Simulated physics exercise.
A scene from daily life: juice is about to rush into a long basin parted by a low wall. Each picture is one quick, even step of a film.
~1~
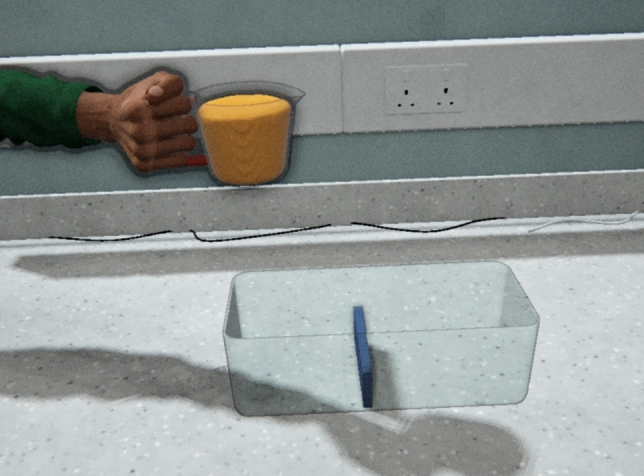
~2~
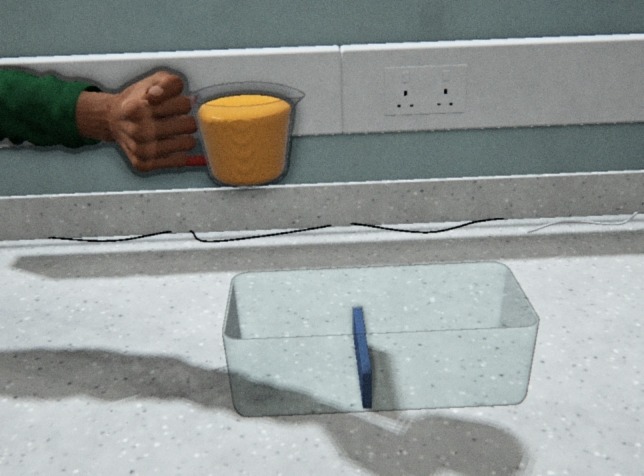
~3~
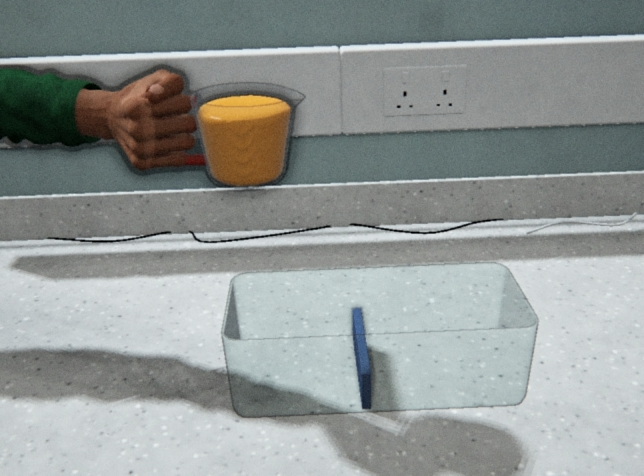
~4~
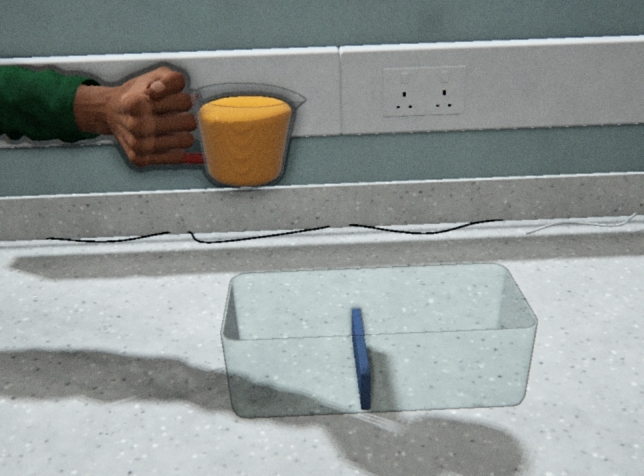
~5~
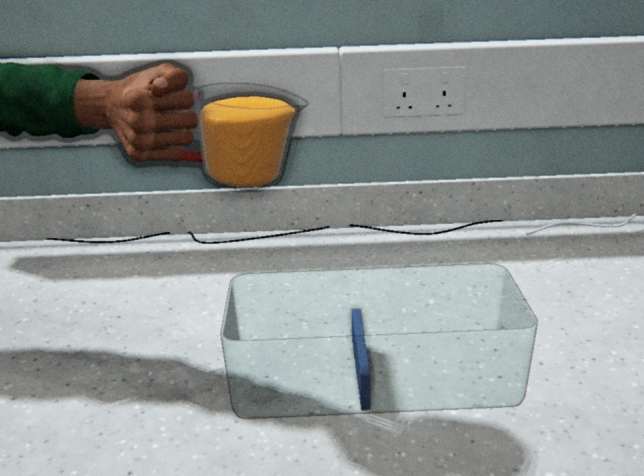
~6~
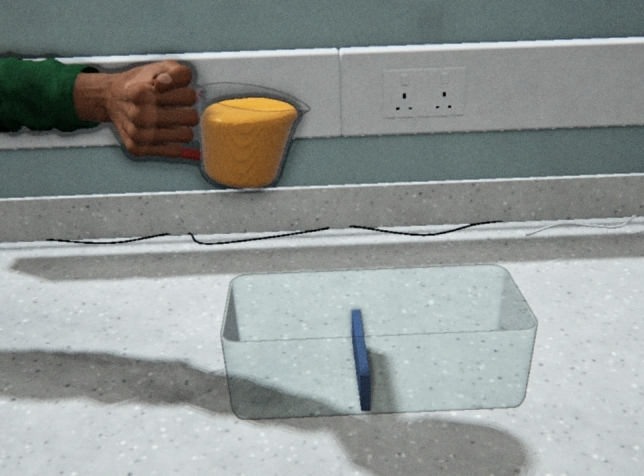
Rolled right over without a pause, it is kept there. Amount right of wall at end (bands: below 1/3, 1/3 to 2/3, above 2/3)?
Above 2/3.
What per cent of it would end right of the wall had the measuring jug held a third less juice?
Estimated share: Around 70 %.
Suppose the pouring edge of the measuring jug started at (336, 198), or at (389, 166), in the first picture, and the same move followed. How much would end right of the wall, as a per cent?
80 % and 100 %.
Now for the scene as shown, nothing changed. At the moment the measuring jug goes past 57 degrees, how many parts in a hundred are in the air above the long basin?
Near 20 %.
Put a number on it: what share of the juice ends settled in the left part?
I'd estimate around 20 per cent.
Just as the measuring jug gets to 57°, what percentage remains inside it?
Still holding around 75 %, give or take.
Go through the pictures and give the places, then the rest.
In the first frame, it leans 0°; its right rim is at (305, 93); the juice meets the walls at (198, 107) and (292, 103); the long basin's rim runs from (229, 305) to (523, 292); the wall's top is at (363, 338).
In the second frame, it leans 0°; its right rim is at (305, 94); the juice meets the walls at (197, 108) and (292, 104).
In the third frame, it leans 2°; its right rim is at (306, 96); the juice meets the walls at (198, 107) and (292, 105).
In the fourth frame, it leans 4°; its right rim is at (307, 98); the juice meets the walls at (198, 108) and (293, 106).
In the fifth frame, it leans 7°; its right rim is at (309, 102); the juice meets the walls at (200, 109) and (295, 107).
In the sixth frame, it leans 11°; its right rim is at (311, 108); the juice meets the walls at (202, 110) and (299, 108).
A moment on, the measuring jug is tipped part way and 73 per cent is still to pour, 0 is left of the wall and 4 right of it.
Next, the measuring jug is tipped on its side and 23 per cent is still to pour, 2 is left of the wall and 49 right of it.
Then the measuring jug is tipped on its side and 2 per cent is still to pour, 13 is left of the wall and 78 right of it.
Later the measuring jug is tipped on its side and 0 per cent is still to pour, 19 is left of the wall and 78 right of it.
In the end 19 per cent lies left of the wall, 78 right of it and 3 outside.
